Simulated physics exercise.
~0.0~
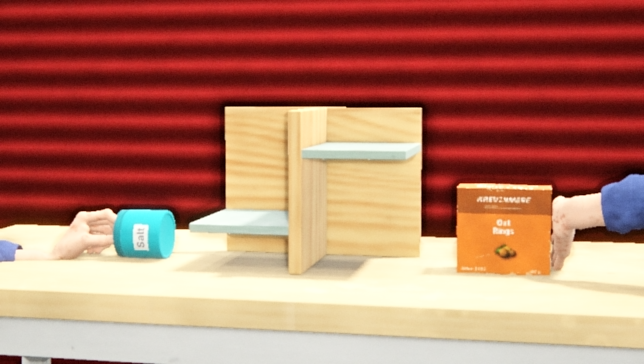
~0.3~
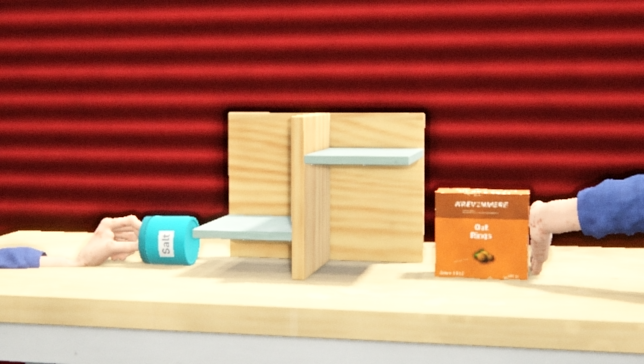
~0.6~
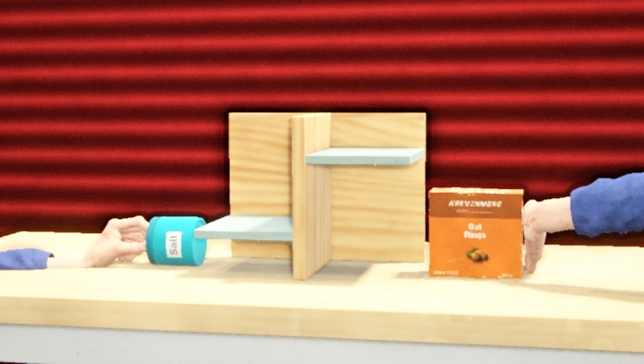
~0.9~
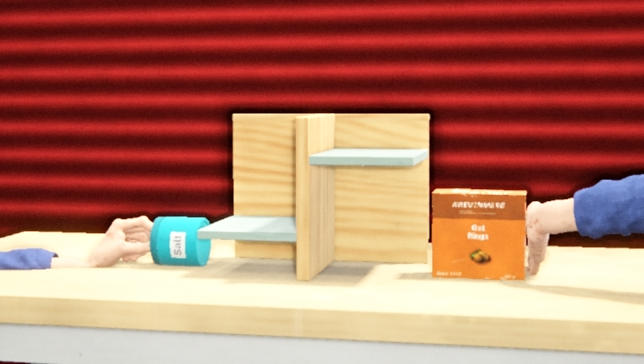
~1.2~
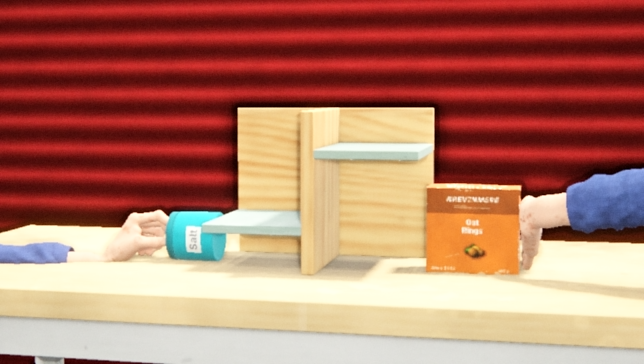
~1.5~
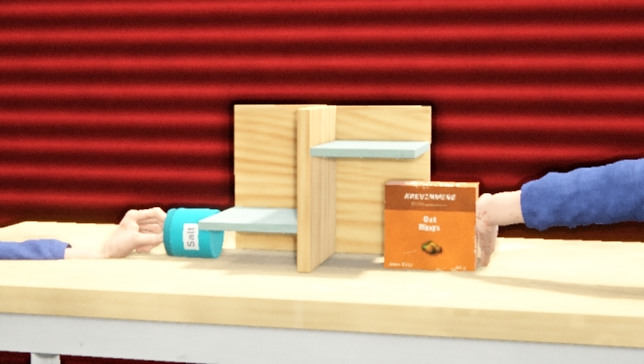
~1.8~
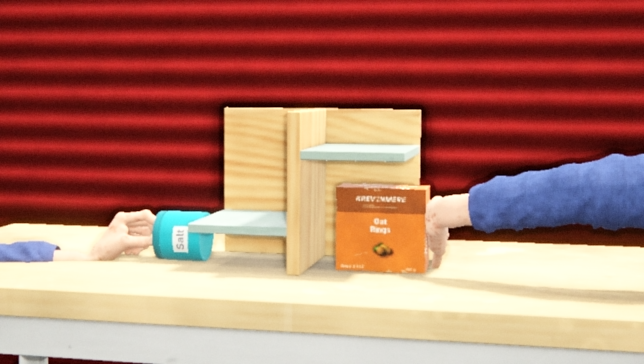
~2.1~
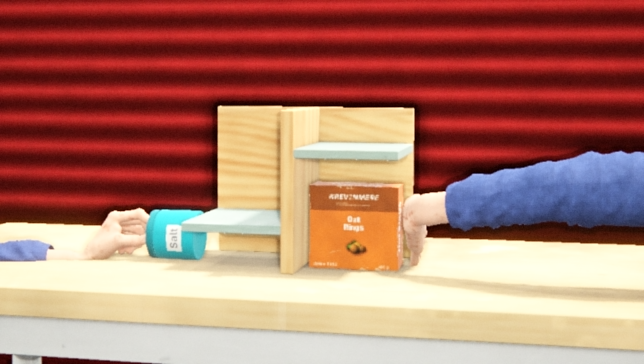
Two hands reach in from opposite sides of a pale wooden table, seen from the front by a gently swaying camera, with a two-sided wooden shelf between them against a red ridged backdrop. The left hand holds a turquoise salt jar lying on its side, while the right hand, in a blue sleeve, holds an orange box upright. Both push their items slowly inward. The jar reaches the edge of the low left ledge and stops there. The box keeps sliding left beneath the higher ledge, ending tucked inside with the hand still against it.
